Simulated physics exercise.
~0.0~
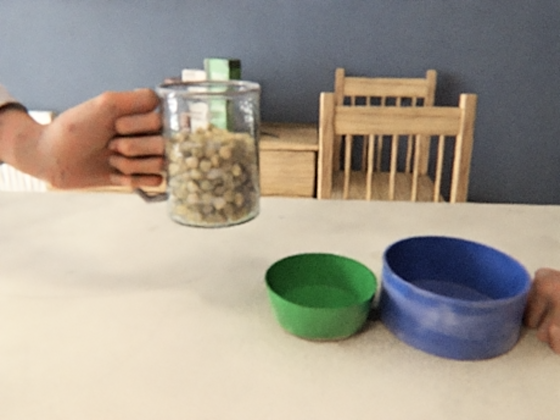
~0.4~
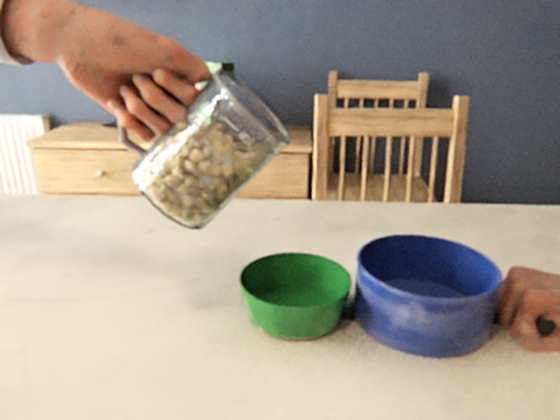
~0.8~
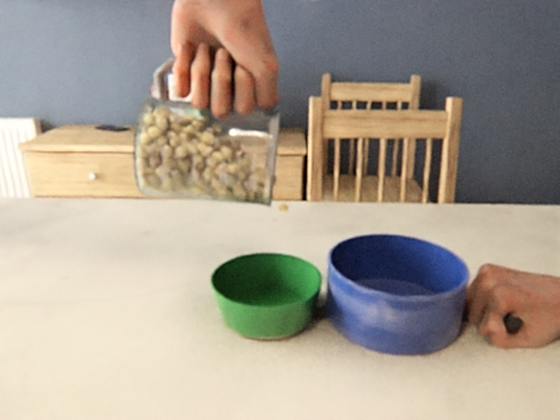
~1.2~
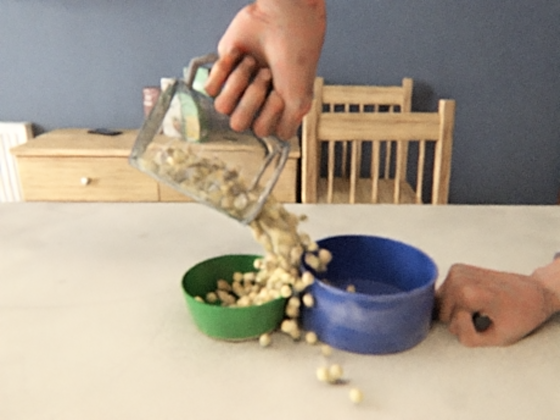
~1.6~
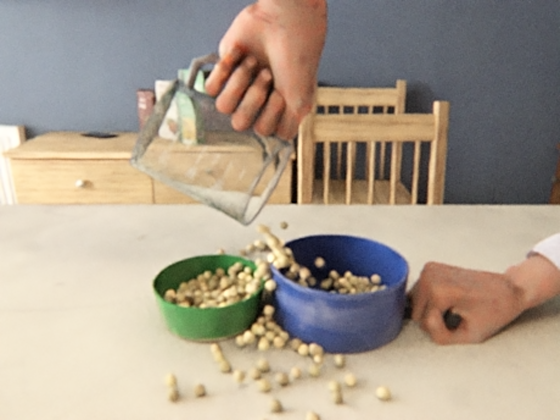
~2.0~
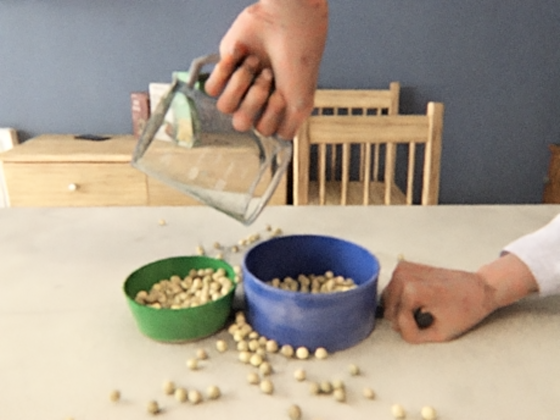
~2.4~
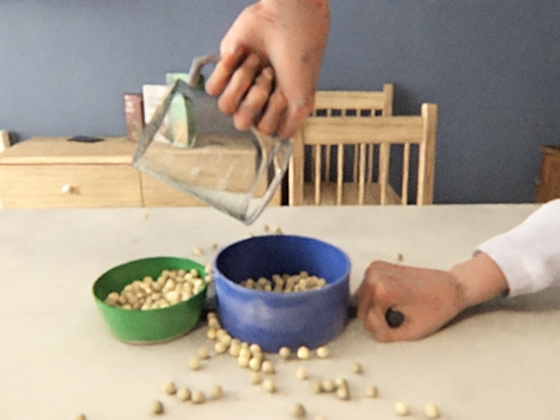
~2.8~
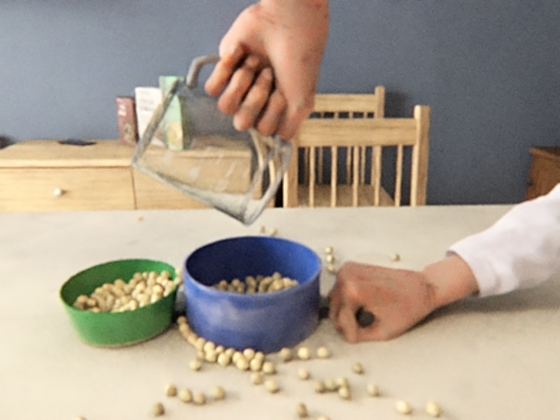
A hand holds a clear glass jug of pale, rounded nuts above a whitish table, seen from the front and slightly above, with wooden chairs, a low cabinet and a blue-grey wall behind. Below sit a green dish and, to its right, a larger blue pot, with another hand beside it. The dishes slide steadily left as the jug tips over. Nuts pour down where the two meet, filling both partway, while others bounce and scatter across the table. The jug stays tilted and empty, with nuts lying in both dishes and around them.
